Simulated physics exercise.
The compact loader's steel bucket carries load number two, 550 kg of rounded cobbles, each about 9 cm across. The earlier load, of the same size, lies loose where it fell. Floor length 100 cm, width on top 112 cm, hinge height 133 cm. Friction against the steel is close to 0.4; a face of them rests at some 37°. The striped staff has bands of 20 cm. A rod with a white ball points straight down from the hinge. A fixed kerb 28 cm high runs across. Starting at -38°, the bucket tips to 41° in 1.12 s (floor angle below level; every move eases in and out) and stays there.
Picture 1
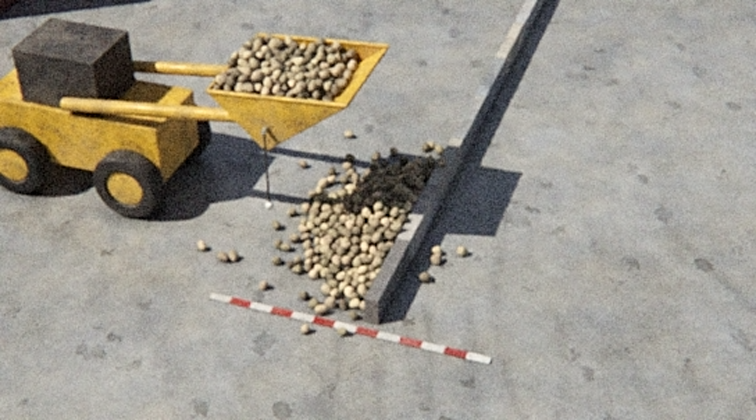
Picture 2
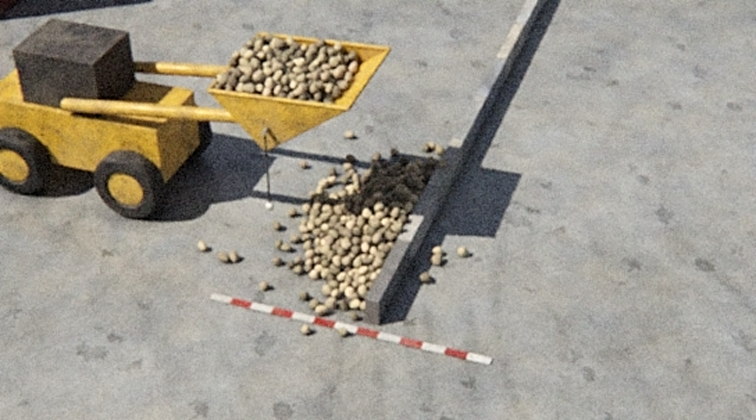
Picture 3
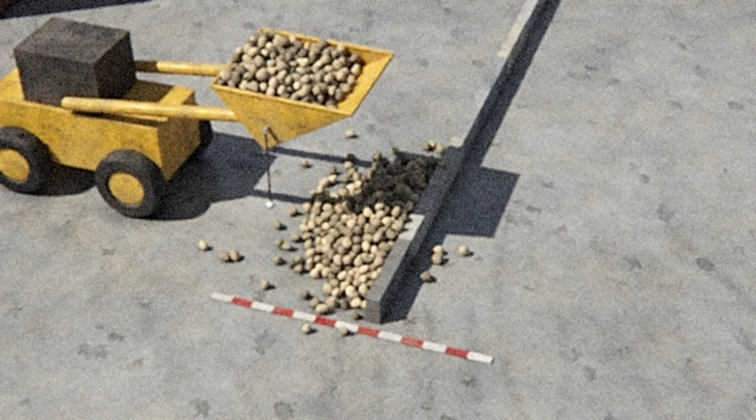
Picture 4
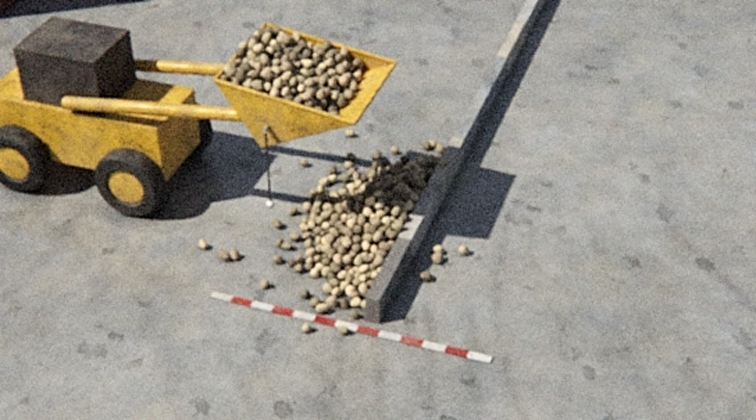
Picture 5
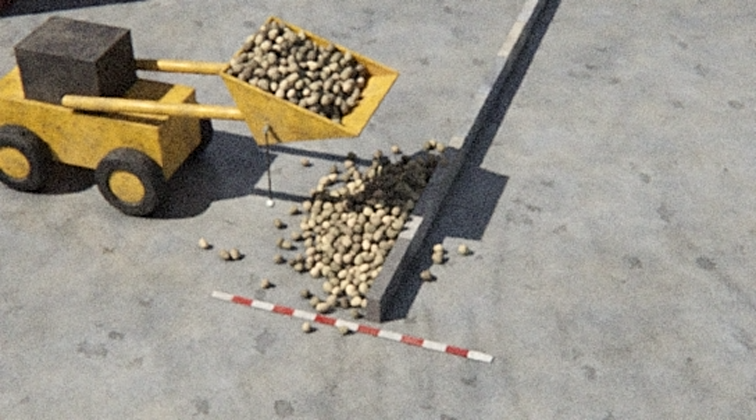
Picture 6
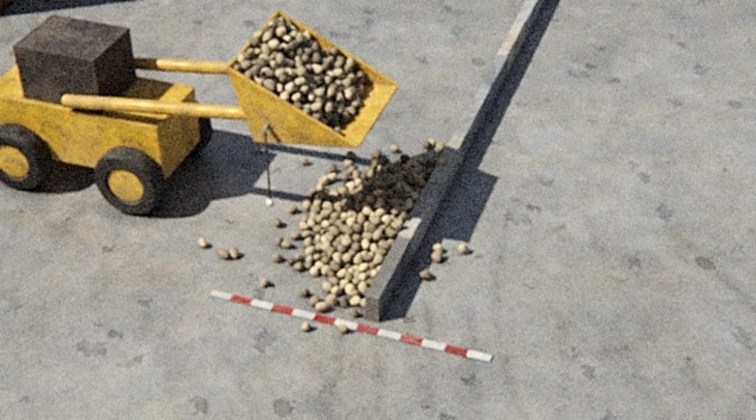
The yellow loader's bucket, full of rounded stones, slowly tilts forward above a loose pile.
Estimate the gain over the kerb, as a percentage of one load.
Some 18 per cent is added.
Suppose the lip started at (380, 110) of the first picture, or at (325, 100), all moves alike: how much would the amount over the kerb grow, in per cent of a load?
First some 60, then 5 per cent.
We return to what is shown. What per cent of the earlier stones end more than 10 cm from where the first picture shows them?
About 15 per cent.
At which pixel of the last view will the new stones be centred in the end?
Near (379, 211).
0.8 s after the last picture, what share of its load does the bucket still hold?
It holds some 55 per cent.
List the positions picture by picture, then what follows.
The bucket is at -38°, its lip at (347, 106); the top of the load is at (271, 53). The earlier load is highest near (395, 209), 33 cm above ground level, 100 % on this side of the kerb, 1 % over the kerb, in the first picture.
The bucket is at -36°, its lip at (349, 109); the top of the load is at (268, 53), in the second picture.
The bucket is at -32°, its lip at (352, 114); the top of the load is at (261, 46), in the third picture.
Lip at (355, 124), floor tilted -25°, highest stones at (261, 43), in the fourth picture.
The bucket is at -17°, its lip at (358, 135); the top of the load is at (265, 34), in the fifth picture.
The bucket is at -8°, its lip at (358, 148); the top of the load is at (272, 31), in the sixth picture.
Then, 0.4 s after the last picture the floor is at 29°; in per cent of one load, 100 in the bucket, 100 on this side of the kerb, 1 over the kerb; the foremost stones are at (428, 227).
Then, 0.8 s after the last picture the floor is at 41°; in per cent of one load, 55 in the bucket, 144 on this side of the kerb, 1 over the kerb; the foremost stones are at (430, 224).
Then, 1.1 s after the last picture the floor is at 41°; in per cent of one load, 12 in the bucket, 178 on this side of the kerb, 10 over the kerb; the foremost stones are at (470, 244).
Then, 3.8 s after the last picture the floor is at 41°; in per cent of one load, 0 in the bucket, 182 on this side of the kerb, 18 over the kerb; the foremost stones are at (564, 249). Net gain over the kerb, 18.
